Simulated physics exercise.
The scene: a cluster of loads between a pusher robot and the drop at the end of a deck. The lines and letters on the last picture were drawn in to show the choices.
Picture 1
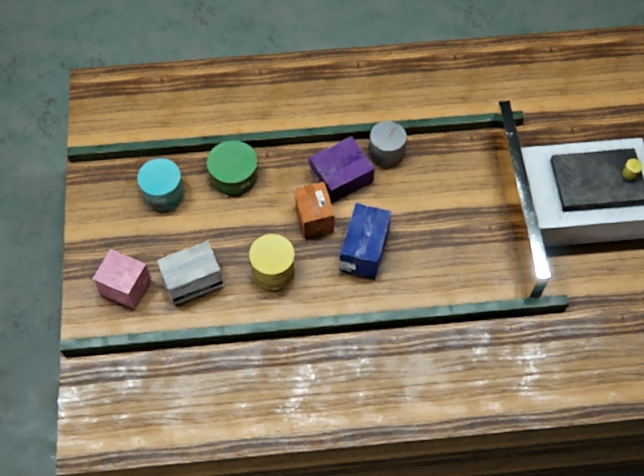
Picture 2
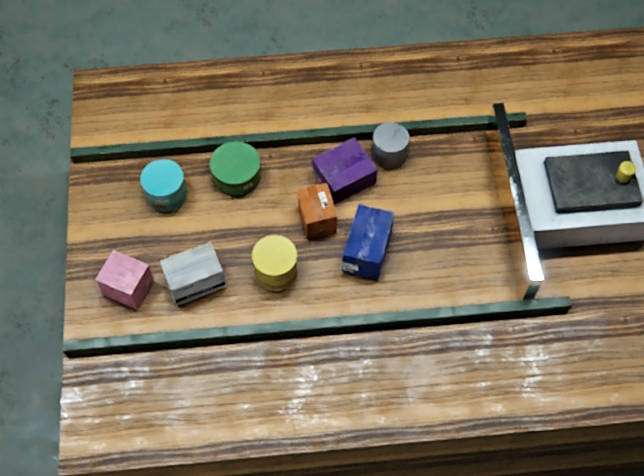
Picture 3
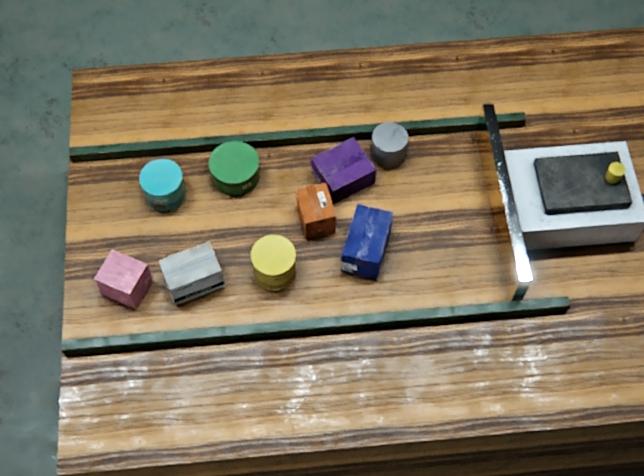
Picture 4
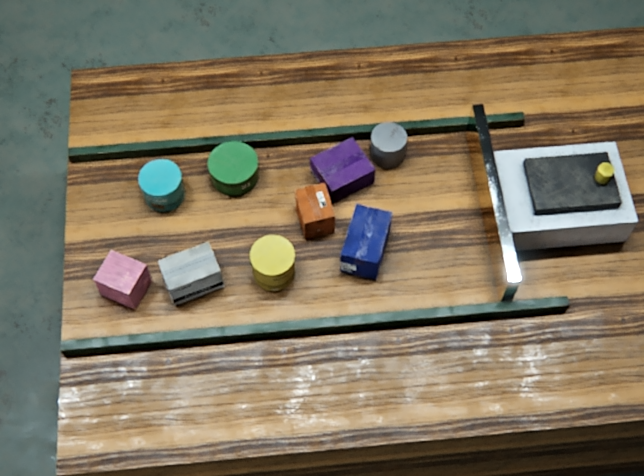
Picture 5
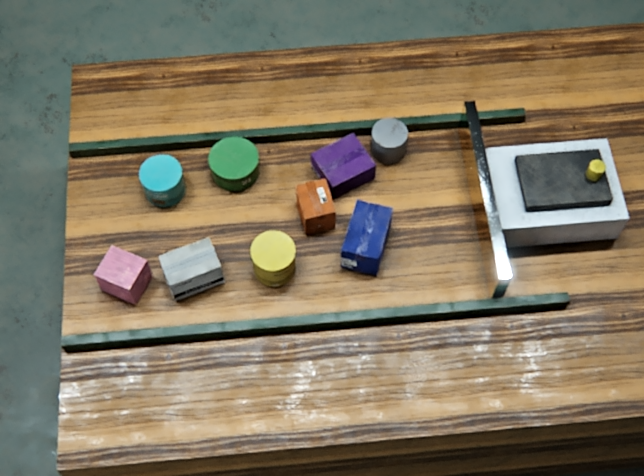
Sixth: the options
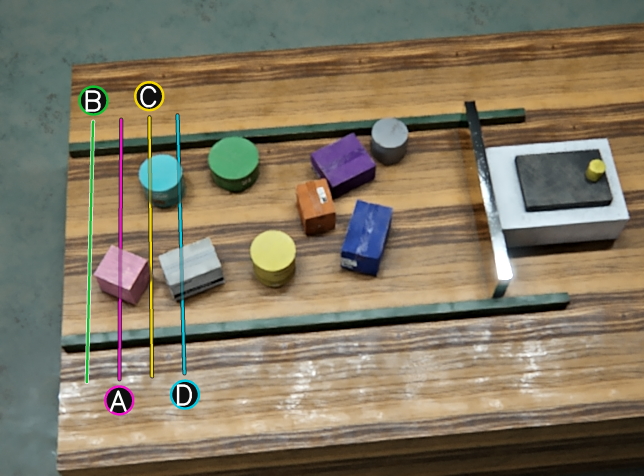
A white robot with a dark top and a long upright bar across its front edges slowly left along a striped wooden deck, between two green rails. The gap narrows between its bar and a scattered cluster of coloured boxes and canisters, which stay still and untouched throughout.
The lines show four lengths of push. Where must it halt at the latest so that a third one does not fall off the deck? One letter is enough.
C.
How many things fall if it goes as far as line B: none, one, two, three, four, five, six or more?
In all, six or more.
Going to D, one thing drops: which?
It is the pink crate.
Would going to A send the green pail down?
Yes.
On the marked copy, A at (120, 240); B at (90, 242); C at (151, 238); D at (181, 235).
With C. Early on, robot (437, 189); grey canister (333, 144); purple box (306, 174).
Further on, robot (317, 199); pink crate (86, 275); white box (133, 276).
At the end, robot (220, 206); white box over the edge; pink crate over the edge; two fallen.
As for the rest, A drops six; B drops six; D is within the limit but short.
